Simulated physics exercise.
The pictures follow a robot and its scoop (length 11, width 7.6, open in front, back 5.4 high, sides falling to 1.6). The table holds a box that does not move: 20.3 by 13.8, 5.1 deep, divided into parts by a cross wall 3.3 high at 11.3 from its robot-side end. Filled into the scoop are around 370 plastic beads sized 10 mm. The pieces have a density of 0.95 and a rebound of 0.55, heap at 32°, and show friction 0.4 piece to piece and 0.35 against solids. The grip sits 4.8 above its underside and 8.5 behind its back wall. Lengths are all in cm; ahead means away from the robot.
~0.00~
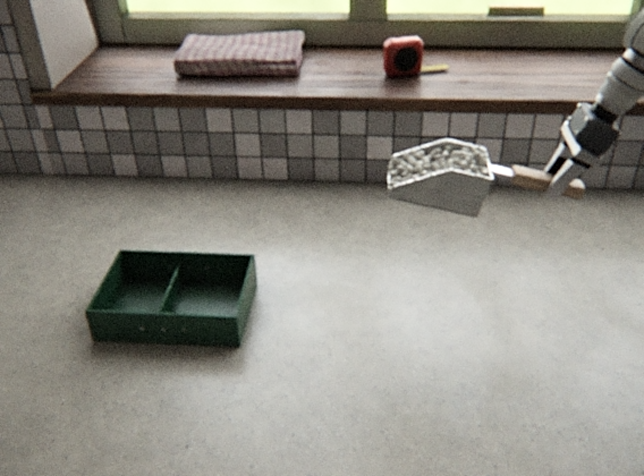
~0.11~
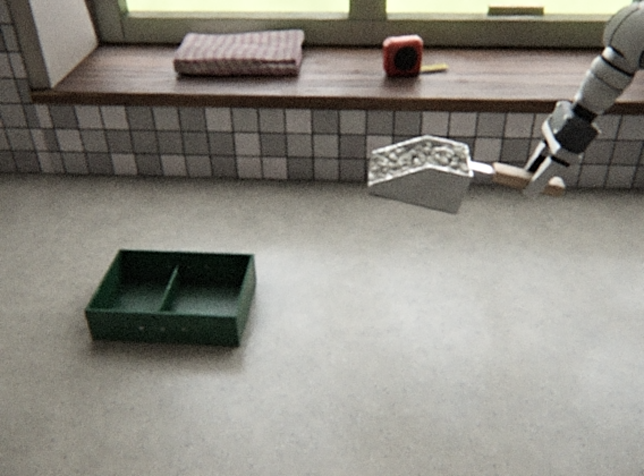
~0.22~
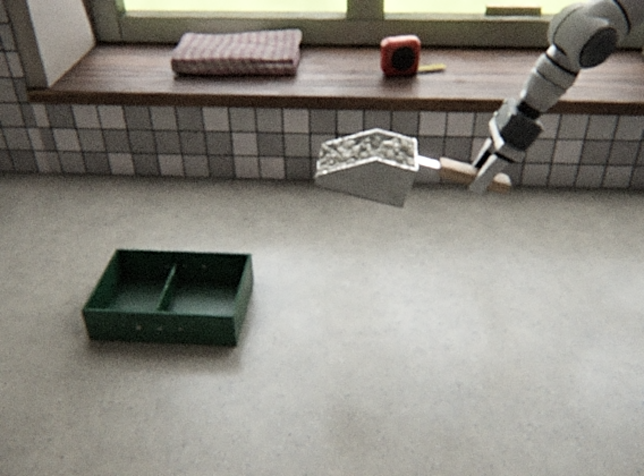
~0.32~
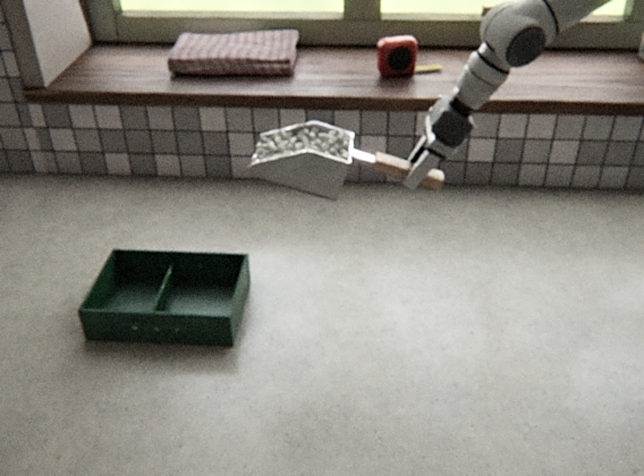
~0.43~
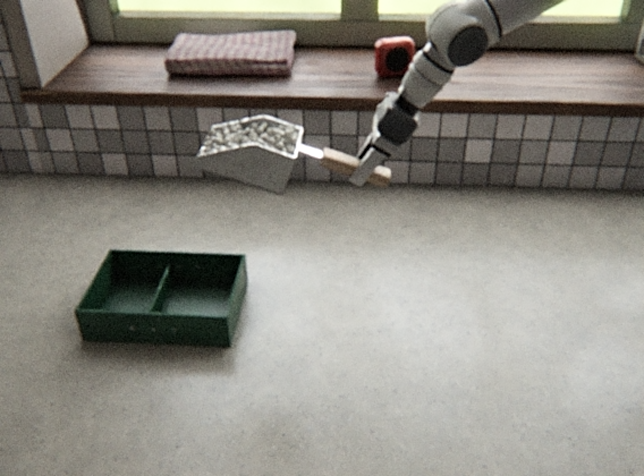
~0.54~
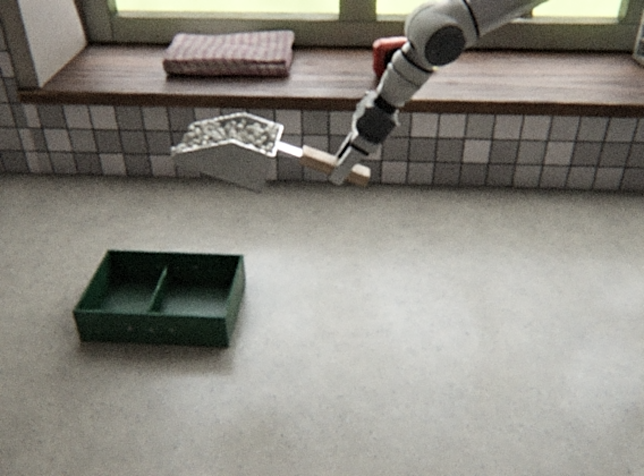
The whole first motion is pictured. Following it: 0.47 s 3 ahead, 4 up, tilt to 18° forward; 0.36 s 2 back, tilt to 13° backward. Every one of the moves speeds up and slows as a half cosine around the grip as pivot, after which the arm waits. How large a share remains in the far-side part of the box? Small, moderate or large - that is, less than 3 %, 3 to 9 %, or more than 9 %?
Large.
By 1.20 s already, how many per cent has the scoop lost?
Around 30 % is out.
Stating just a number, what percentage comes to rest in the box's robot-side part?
The share is close to 15 per cent.
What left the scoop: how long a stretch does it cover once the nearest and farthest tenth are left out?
Length: Near 16 cm.
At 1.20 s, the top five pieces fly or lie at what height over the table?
Those pieces are near 28 cm up.
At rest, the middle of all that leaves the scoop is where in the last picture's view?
Centre estimate: Around (143, 308).
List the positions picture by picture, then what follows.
In the first frame, scoop floor at (440, 190), tilted 13° backward; upper third of the load around (451, 166), from x 390 to 485, top at y 150; 370 on the scoop.
In the second frame, scoop floor at (420, 187), tilted 14° backward; upper third of the load around (431, 163), from x 370 to 465, top at y 145.
In the third frame, scoop floor at (368, 180), tilted 15° backward; upper third of the load around (377, 156), from x 320 to 410, top at y 140.
In the fourth frame, scoop floor at (304, 172), tilted 18° backward; upper third of the load around (309, 148), from x 250 to 350, top at y 130.
In the fifth frame, scoop floor at (252, 166), tilted 19° backward; upper third of the load around (256, 141), from x 200 to 295, top at y 125.
In the sixth frame, scoop floor at (232, 163), tilted 20° backward; upper third of the load around (235, 138), from x 175 to 275, top at y 125; 369 on the scoop, 1 in flight or on a rim.
After 0.87 s, tilted 10° forward, highest piece 27 above the table; 365 on the scoop, 3 in the robot-side part, 1 in the far-side part, 1 in flight or on a rim.
After 1.20 s, level, highest piece 28 above the table; 257 on the scoop, 44 in the robot-side part, 10 in the far-side part, 59 in flight or on a rim.
After 1.57 s, tilted 13° backward, highest piece 31 above the table; 229 on the scoop, 77 in the far-side part, 58 in the robot-side part, 6 in flight or on a rim.
After 2.62 s, tilted 13° backward, highest piece 31 above the table; 229 on the scoop, 79 in the far-side part, 60 in the robot-side part, 2 on the table or floor.
At rest, 229 on the scoop, 79 in the far-side part, 60 in the robot-side part, 2 on the table or floor. That is 21 % in the far-side part of the box.
